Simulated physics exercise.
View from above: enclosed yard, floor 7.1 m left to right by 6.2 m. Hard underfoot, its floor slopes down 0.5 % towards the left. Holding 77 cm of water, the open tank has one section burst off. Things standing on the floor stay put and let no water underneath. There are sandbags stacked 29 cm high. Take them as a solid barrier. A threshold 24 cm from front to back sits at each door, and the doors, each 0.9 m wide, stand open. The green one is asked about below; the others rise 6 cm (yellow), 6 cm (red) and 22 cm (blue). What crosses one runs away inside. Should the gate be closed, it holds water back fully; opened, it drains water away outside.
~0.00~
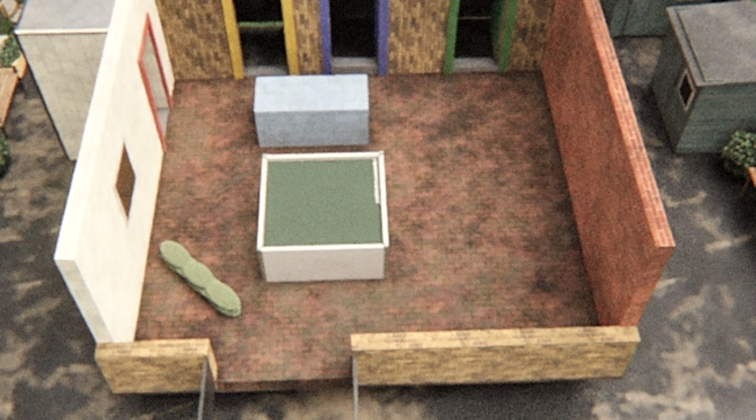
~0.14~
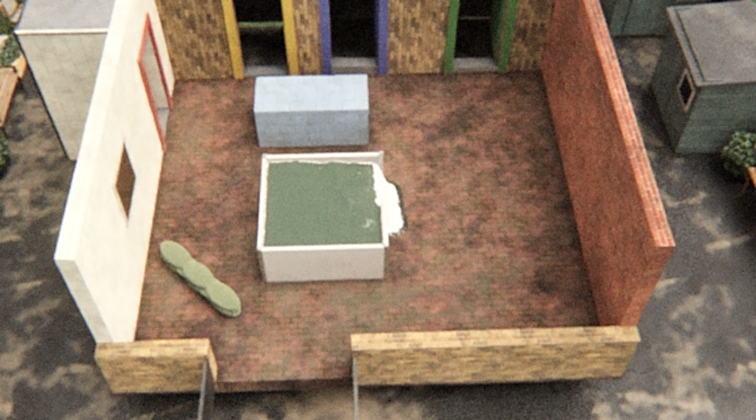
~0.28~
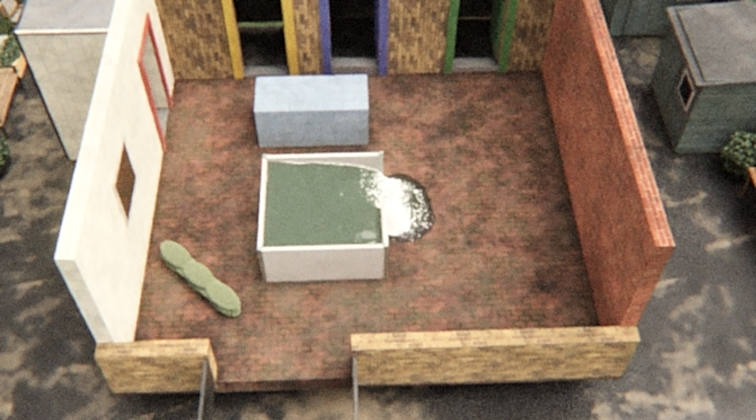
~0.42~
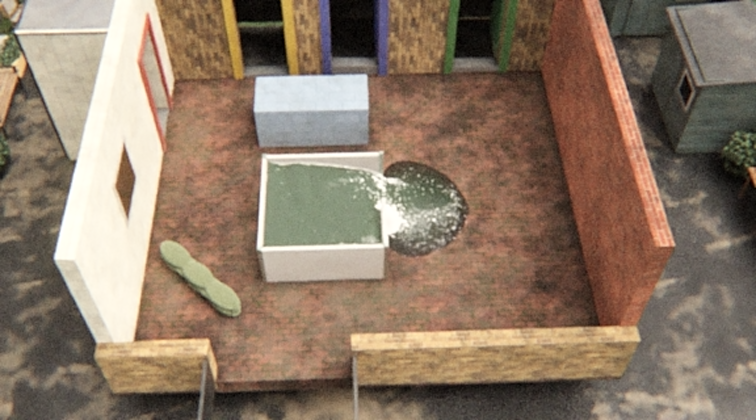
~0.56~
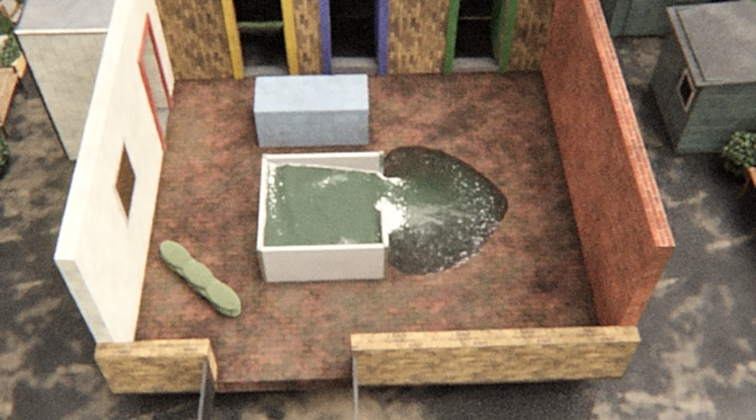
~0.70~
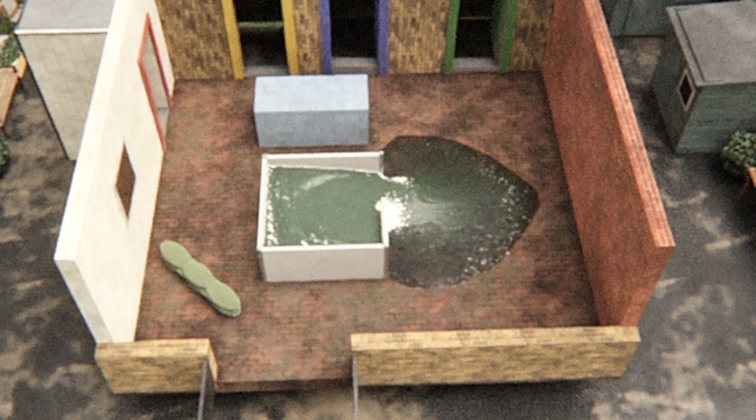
In a walled brick yard, green water bursts through the right side of an open white tank, spreading rightward across the floor.
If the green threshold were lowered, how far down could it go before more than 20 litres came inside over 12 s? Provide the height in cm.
Down to about 12.5 cm.
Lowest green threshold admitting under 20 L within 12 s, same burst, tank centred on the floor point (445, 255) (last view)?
You'd need some 17 cm.
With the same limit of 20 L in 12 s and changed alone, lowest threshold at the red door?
Red: 7.0 cm.
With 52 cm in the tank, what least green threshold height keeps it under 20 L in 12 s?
The step needs to be some 7.0 cm.
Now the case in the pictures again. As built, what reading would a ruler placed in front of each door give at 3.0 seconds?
In cm: Yellow 0, red 0, green 18, blue 0.
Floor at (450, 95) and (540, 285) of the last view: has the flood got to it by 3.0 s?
Taking them in turn, they come out submerged and submerged.
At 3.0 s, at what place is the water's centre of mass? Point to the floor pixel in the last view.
Look at about (431, 207) in the last view.
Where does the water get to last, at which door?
Last: Red.
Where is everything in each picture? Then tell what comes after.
The first frame shows still water, 77 cm deep, in the open tank at (323, 203); the green door at (480, 31) is dry.
In the second frame, water pours out at (380, 197) and has run 0.3 m, to (401, 228); about 11 cm deep outside, 77 cm at the back.
In the third frame, the front is at (429, 221), 0.8 m from the gap at (380, 199); 0.9 m2 of floor is wet, 77 cm left at the back.
In the fourth frame, the front is at (464, 212), 1.4 m from the gap at (380, 200); 2.0 m2 of floor is wet, 76 cm left at the back.
In the fifth frame, the gap is at (380, 200), the front 2.1 m out at (502, 208); the back of the open tank holds 71 cm.
In the sixth frame, the front is at (533, 204), 2.6 m from the gap at (380, 200); 5.6 m2 of floor is wet, 65 cm left at the back; the green door at (480, 31), 3.8 m from the gap, is still 2.0 m from the nearest water.
After 1.4 s water covers 30 % of the floor, deepest (40 cm) near (389, 208); it has not reached the green door.
After 3.0 s water covers 40 % of the floor, deepest (30 cm) near (539, 72); 18 cm at the green door, 2 litres in over its 13 cm threshold.
After 12.0 s water covers 95 % of the floor, deepest (13 cm) near (247, 266); 7 cm at the green door, 15 litres in over its 13 cm threshold.
At the green door as built, the water arrived by 1.9 s and peaked near 18 cm at 3.0 s.
With a threshold of 11 cm, 32 litres would have come in within the 12 s; with 15 cm, 6 litres. So under 20 litres takes about 12.5 cm.
